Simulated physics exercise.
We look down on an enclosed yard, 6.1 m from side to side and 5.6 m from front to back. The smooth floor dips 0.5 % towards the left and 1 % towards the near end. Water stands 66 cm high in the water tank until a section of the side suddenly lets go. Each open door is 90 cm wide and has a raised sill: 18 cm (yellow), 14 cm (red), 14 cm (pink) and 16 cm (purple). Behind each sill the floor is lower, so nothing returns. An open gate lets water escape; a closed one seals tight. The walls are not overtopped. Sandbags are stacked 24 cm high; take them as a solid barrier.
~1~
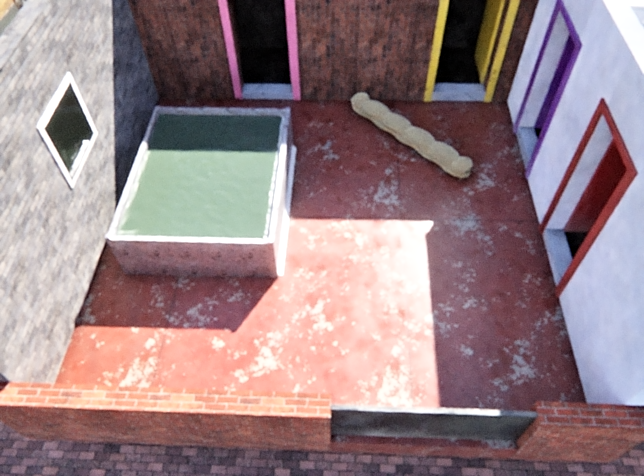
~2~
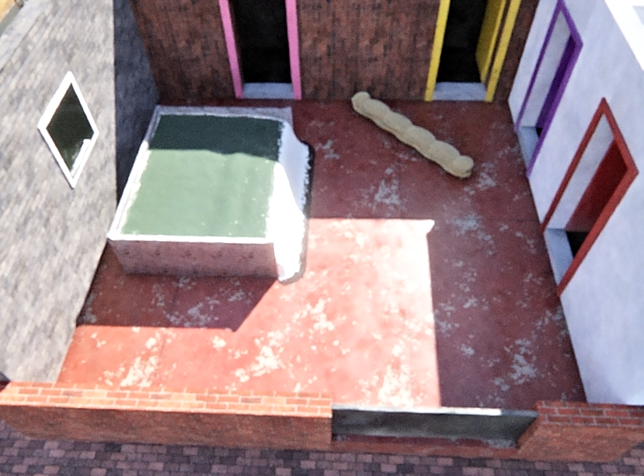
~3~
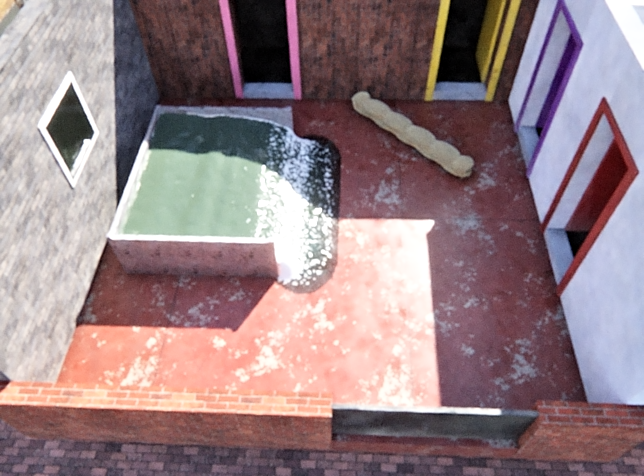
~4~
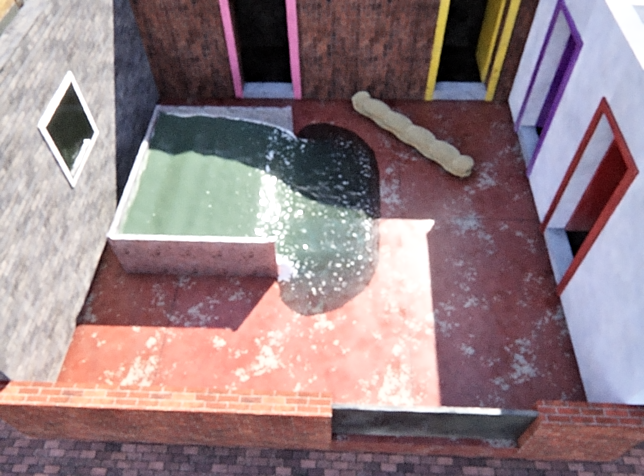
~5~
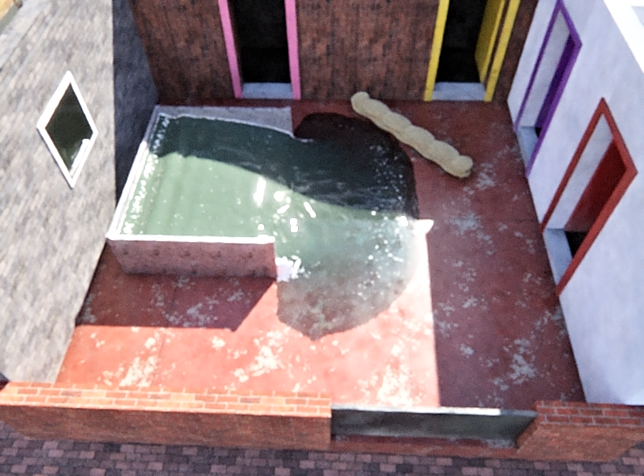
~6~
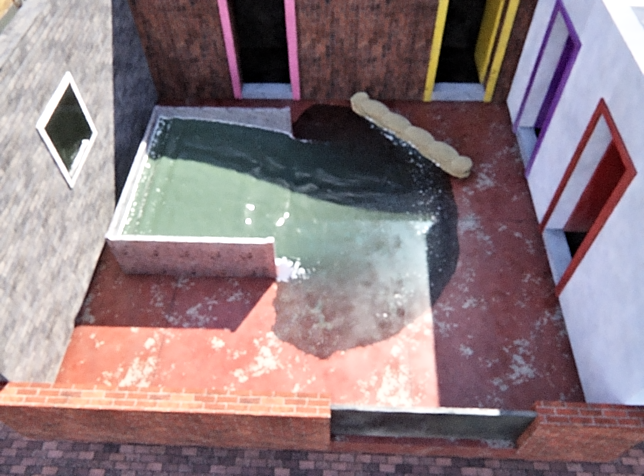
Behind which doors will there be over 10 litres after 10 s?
The water let in: At the yellow door it does not reach the limit; at the red door it exceeds the limit; at the pink door it keeps below the limit; at the purple door it does not reach the limit.
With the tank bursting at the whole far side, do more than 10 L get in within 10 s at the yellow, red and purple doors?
Against that limit: Yellow not over, red not over, purple below.
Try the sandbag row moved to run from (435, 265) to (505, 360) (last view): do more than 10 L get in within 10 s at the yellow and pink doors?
Against that limit: Yellow past it, pink not over.
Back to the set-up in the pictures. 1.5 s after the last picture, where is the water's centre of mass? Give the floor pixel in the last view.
Near (350, 216).
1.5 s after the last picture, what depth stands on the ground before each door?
Depths in cm: Yellow 0, red 36, pink 1, purple 10.
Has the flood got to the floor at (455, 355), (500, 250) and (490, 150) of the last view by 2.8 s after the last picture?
In that order: Under water, flooded, wet.
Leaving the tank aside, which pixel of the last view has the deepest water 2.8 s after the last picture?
Near (580, 428).
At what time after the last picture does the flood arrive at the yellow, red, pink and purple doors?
Yellow 1.6 s, red 0.3 s, pink 1.8 s, purple 0.8 s.
Then, 0.7 s after the last picture water covers 45 % of the floor and is deepest (40 cm) near (529, 222); yellow door not reached, red door 25 cm at the sill, 10 L in, pink door not reached, purple door not reached.
Then, 1.5 s after the last picture water covers 55 % of the floor and is deepest (38 cm) near (529, 222); yellow door not reached, red door 36 cm at the sill, 93 L in, pink door not reached, purple door 10 cm at the sill, 0 L in.
Then, 2.8 s after the last picture water covers 70 % of the floor and is deepest (39 cm) near (580, 428); yellow door 15 cm at the sill, 0 L in, red door 25 cm at the sill, 227 L in, pink door 5 cm at the sill, 0 L in, purple door 8 cm at the sill, 0 L in.
Then, 5.3 s after the last picture water covers 95 % of the floor and is deepest (28 cm) near (77, 324); yellow door 11 cm at the sill, 0 L in, red door 12 cm at the sill, 258 L in, pink door 4 cm at the sill, 0 L in, purple door 5 cm at the sill, 0 L in.
Then, 9.3 s after the last picture water covers 95 % of the floor and is deepest (20 cm) near (299, 418); yellow door 8 cm at the sill, 0 L in, red door 6 cm at the sill, 259 L in, pink door 11 cm at the sill, 0 L in, purple door 6 cm at the sill, 1 L in.
